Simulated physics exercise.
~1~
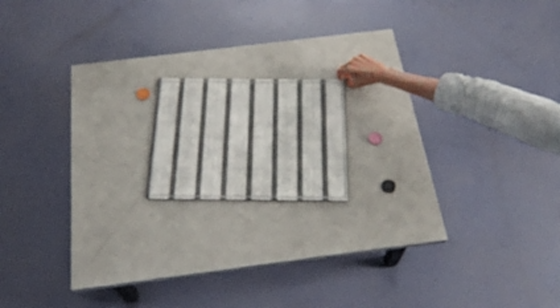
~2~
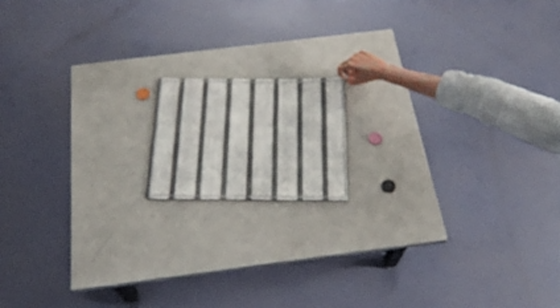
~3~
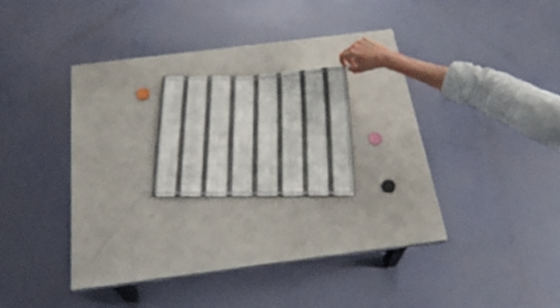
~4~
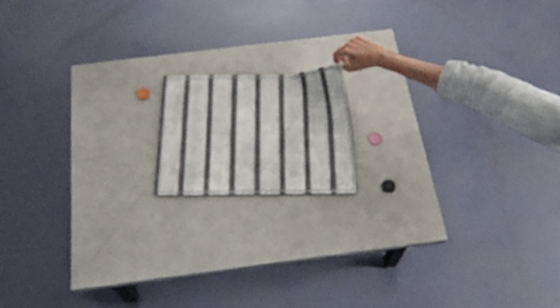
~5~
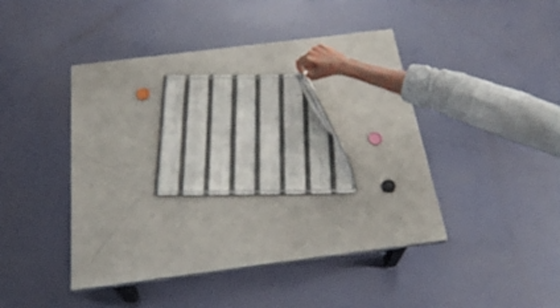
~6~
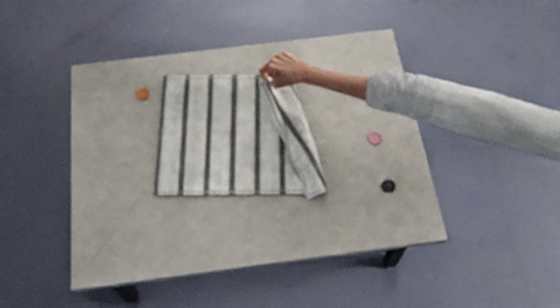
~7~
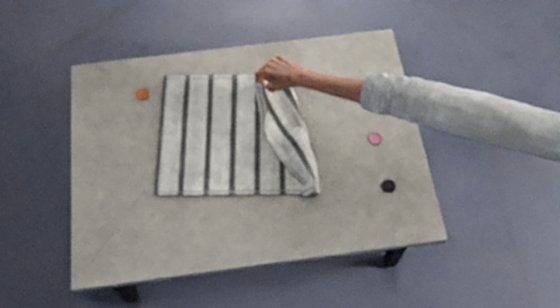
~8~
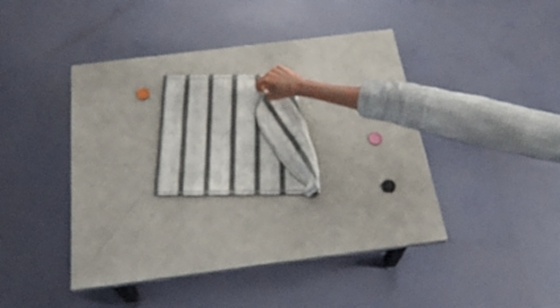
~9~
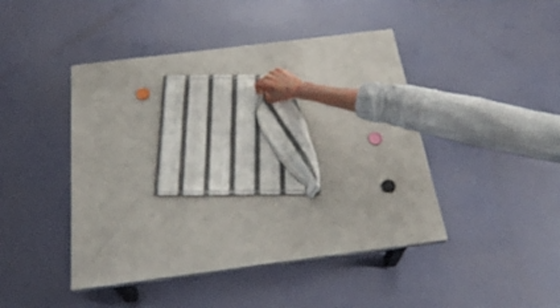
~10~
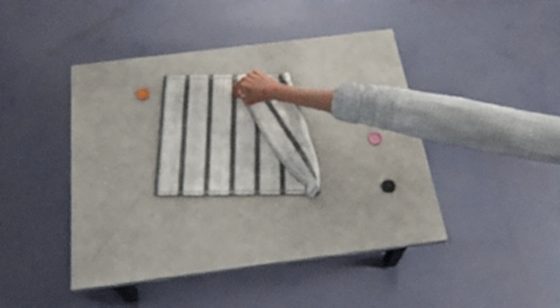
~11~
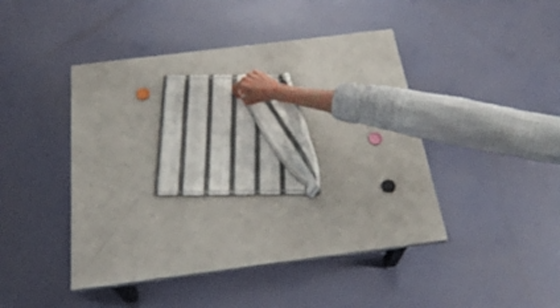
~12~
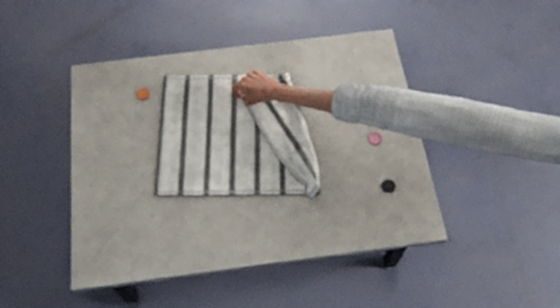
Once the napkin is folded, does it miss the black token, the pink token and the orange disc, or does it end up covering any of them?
It misses all three. The black token, the pink token and the orange disc all remain uncovered on the table.
